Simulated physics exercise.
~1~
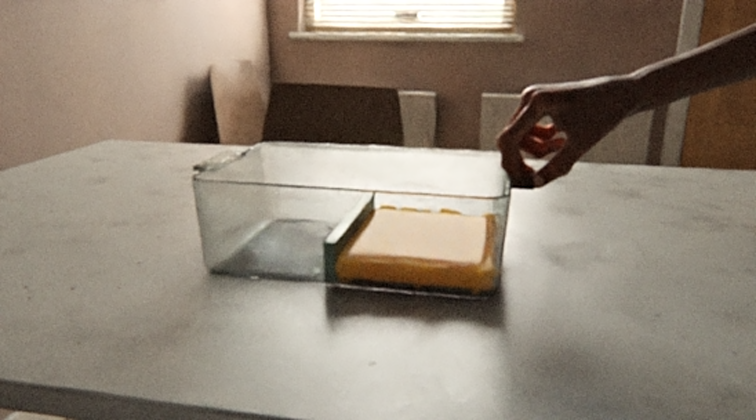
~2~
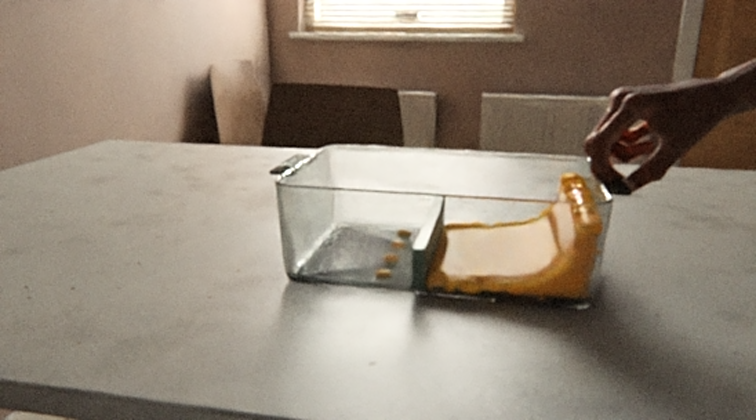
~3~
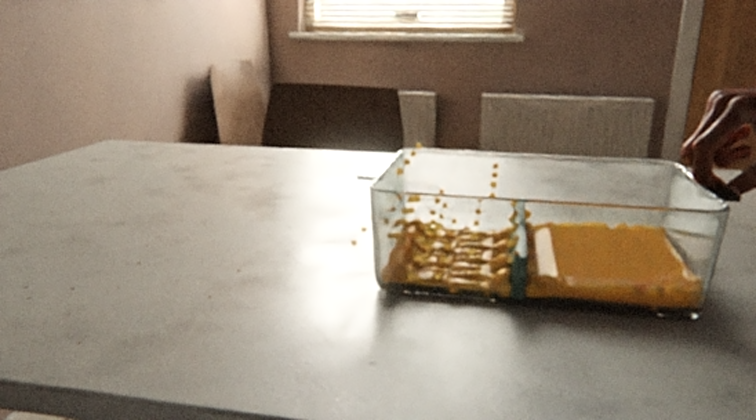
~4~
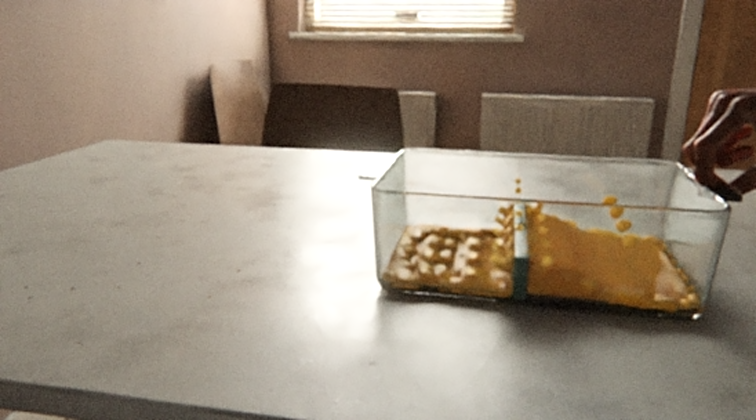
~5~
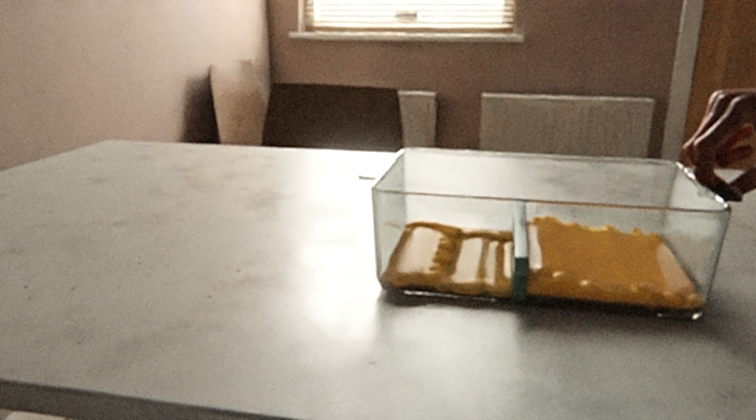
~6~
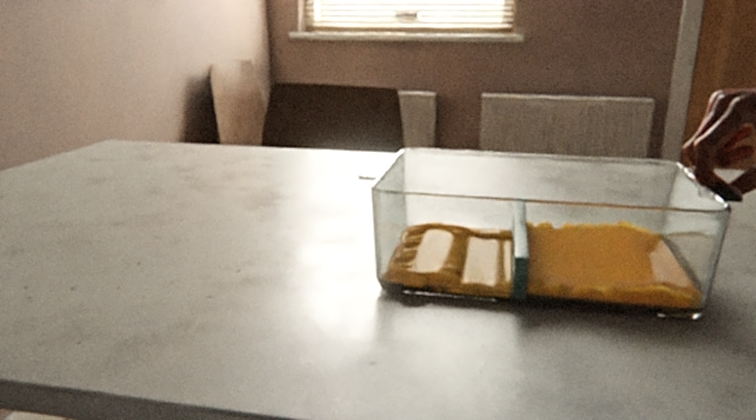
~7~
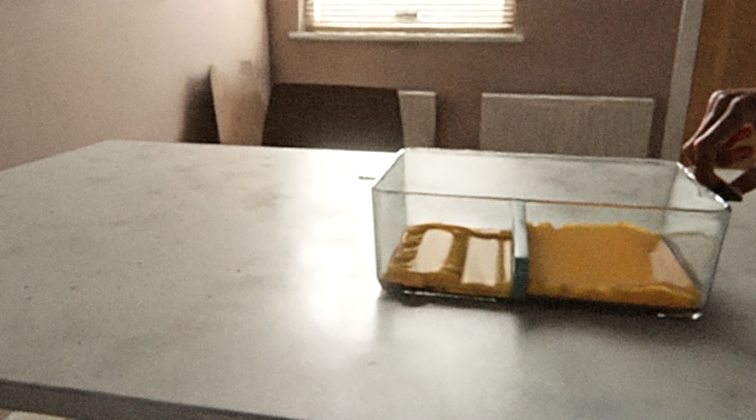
At the start, an orange liquid fills only the right part of a clear, open box on a grey table, with an upright divider beside the nearly empty left part. A hand at the box's right end moves with it as it slides right, and the liquid piles up against the right wall while a few drops land left of the divider. The box slides farther right and stops, with liquid rippling on the left and drops flying above the rim. The splashing sinks back on both sides. Finally, the box rests with shallow orange liquid in both parts, the hand still at its right end.
